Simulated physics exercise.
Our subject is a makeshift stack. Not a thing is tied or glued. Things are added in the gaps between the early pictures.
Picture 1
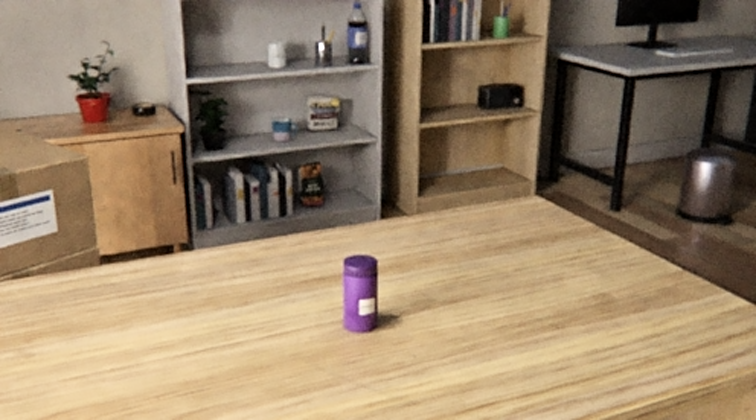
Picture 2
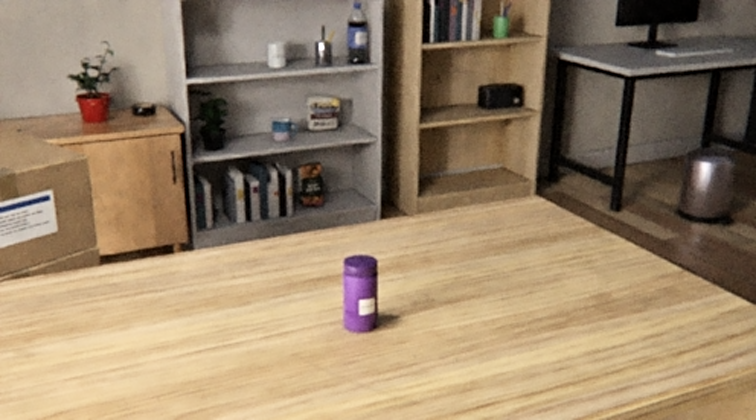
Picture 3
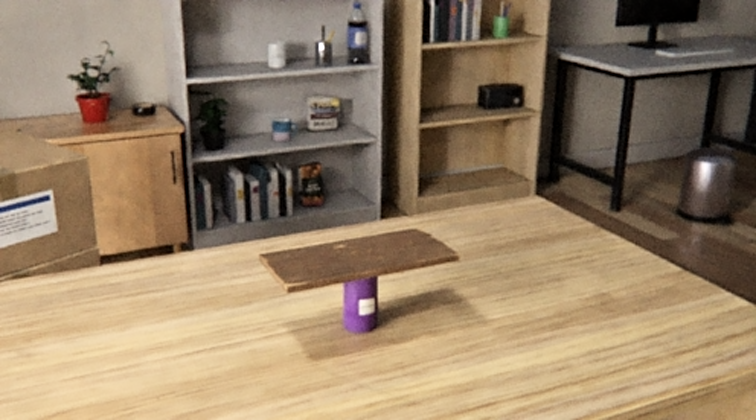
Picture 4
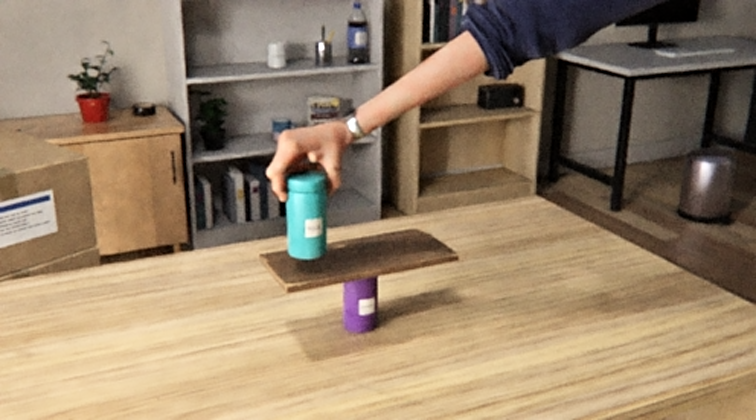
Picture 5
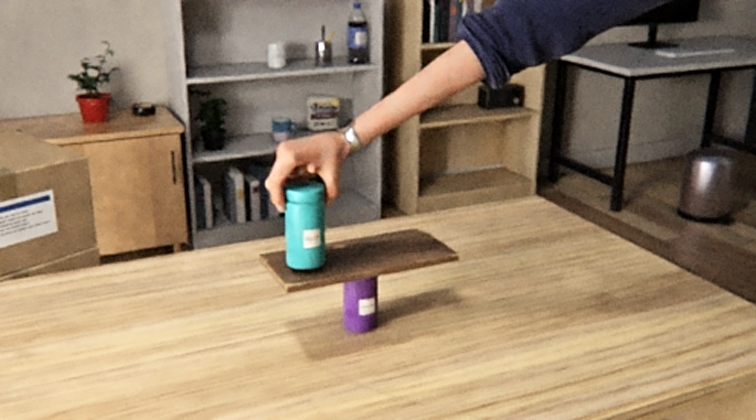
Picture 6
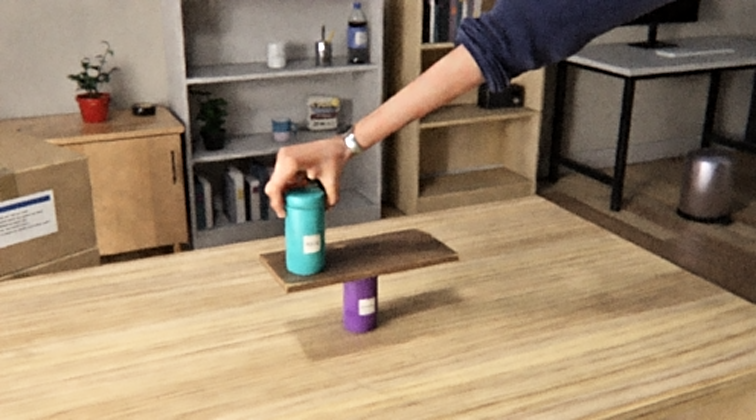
On a wooden table, a purple jar stood alone, then a brown board appeared across its top, and a hand reached in from the right and lowered a turquoise jar onto the board's left side.
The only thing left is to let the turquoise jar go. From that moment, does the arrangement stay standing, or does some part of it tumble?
My guess is that something will drop.
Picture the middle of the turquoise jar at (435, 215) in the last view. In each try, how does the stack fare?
Topples.
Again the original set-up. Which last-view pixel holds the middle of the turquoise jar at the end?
I'd say around (208, 345) in the last view.
Then, 0.40 s later than the last frame, turquoise jar now fallen; brown board tilted by 49°.
Then, 0.60 s later than the last frame, brown board tilted by 56°.
When it is over, fallen, brown board and turquoise jar; purple jar as before. End places, in pixels of the last picture, turquoise jar near (208, 344). The stack loses its balance.
